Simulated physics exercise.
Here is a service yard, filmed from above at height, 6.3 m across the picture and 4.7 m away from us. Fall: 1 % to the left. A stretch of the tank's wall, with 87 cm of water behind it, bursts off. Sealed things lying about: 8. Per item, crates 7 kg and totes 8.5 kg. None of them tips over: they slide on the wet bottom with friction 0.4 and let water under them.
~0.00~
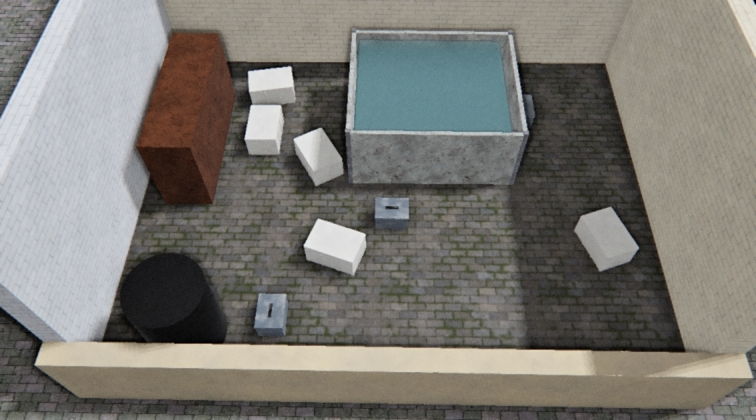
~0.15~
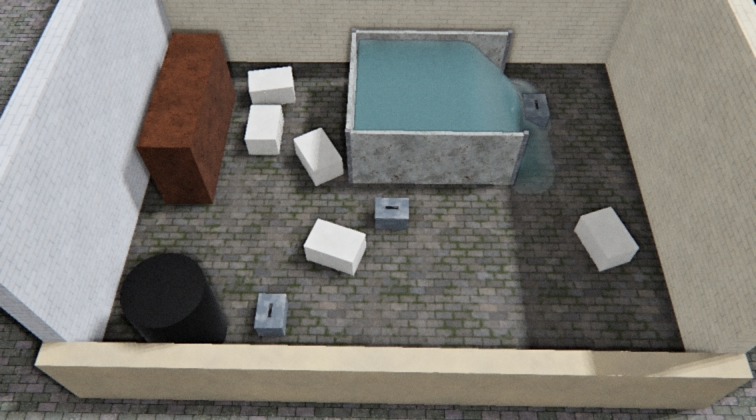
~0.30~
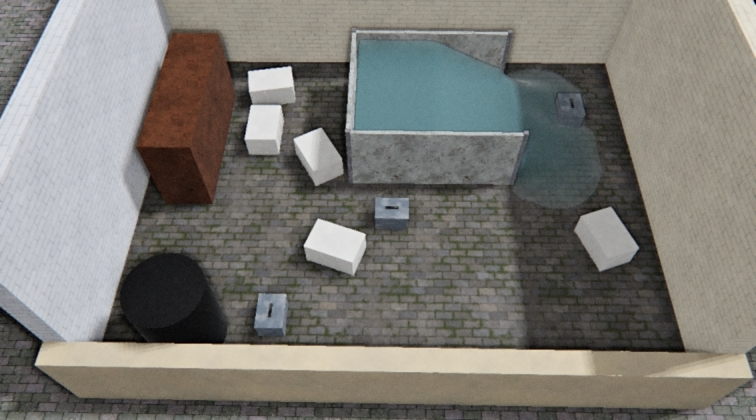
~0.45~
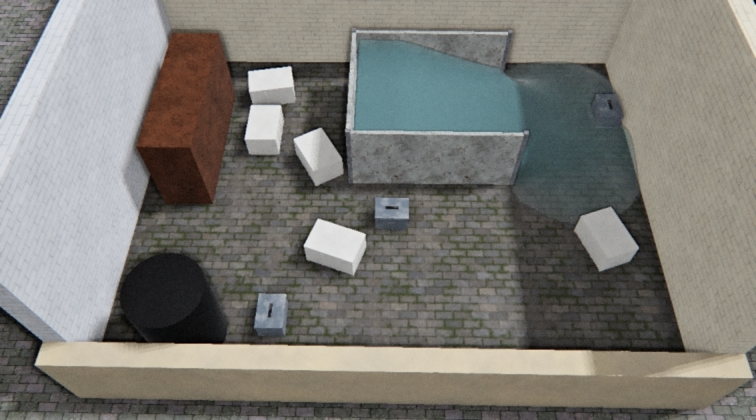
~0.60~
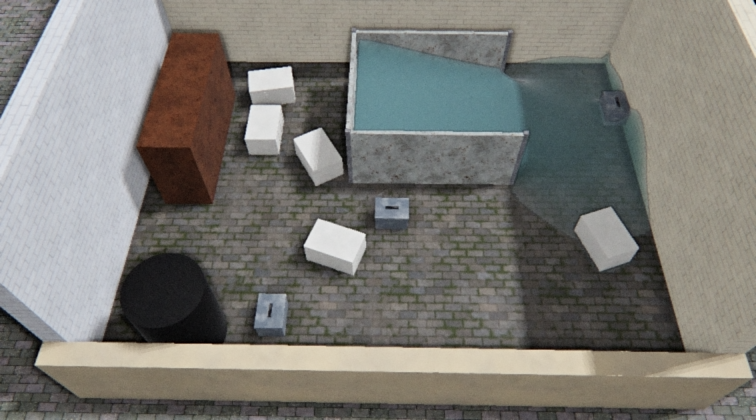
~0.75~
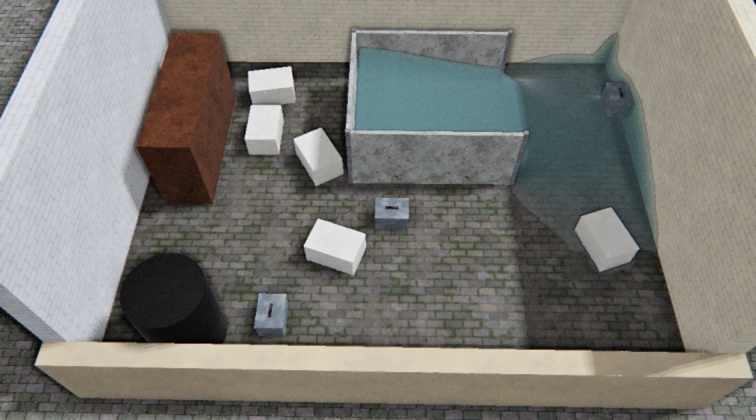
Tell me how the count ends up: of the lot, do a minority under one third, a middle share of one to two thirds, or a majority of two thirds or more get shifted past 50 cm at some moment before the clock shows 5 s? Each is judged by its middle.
Within the middle third.
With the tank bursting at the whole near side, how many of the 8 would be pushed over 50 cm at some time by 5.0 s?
That gives 8 of them.
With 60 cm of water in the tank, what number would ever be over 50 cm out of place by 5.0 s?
You'd get 4 in that case.
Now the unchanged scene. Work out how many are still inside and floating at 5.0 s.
I count 4.
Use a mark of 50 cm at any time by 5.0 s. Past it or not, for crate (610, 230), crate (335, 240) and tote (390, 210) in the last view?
Taking them in turn, the answers are greater, greater and smaller.
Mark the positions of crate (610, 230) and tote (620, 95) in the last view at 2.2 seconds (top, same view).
Approx. (533, 314); approx. (599, 53).
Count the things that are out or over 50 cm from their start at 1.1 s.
I count 1 of them.
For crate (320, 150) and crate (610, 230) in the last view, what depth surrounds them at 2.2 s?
0 and 12 cm.
After 1.1 s 1 of 8 are over 50 cm from their spots; 1 afloat.
After 2.2 s 2 of 8 are over 50 cm from their spots; 1 afloat.
After 3.5 s 4 of 8 are over 50 cm from their spots; 2 afloat.
After 5.0 s 5 of 8 are over 50 cm from their spots, and 5 have been at some point; 4 afloat.
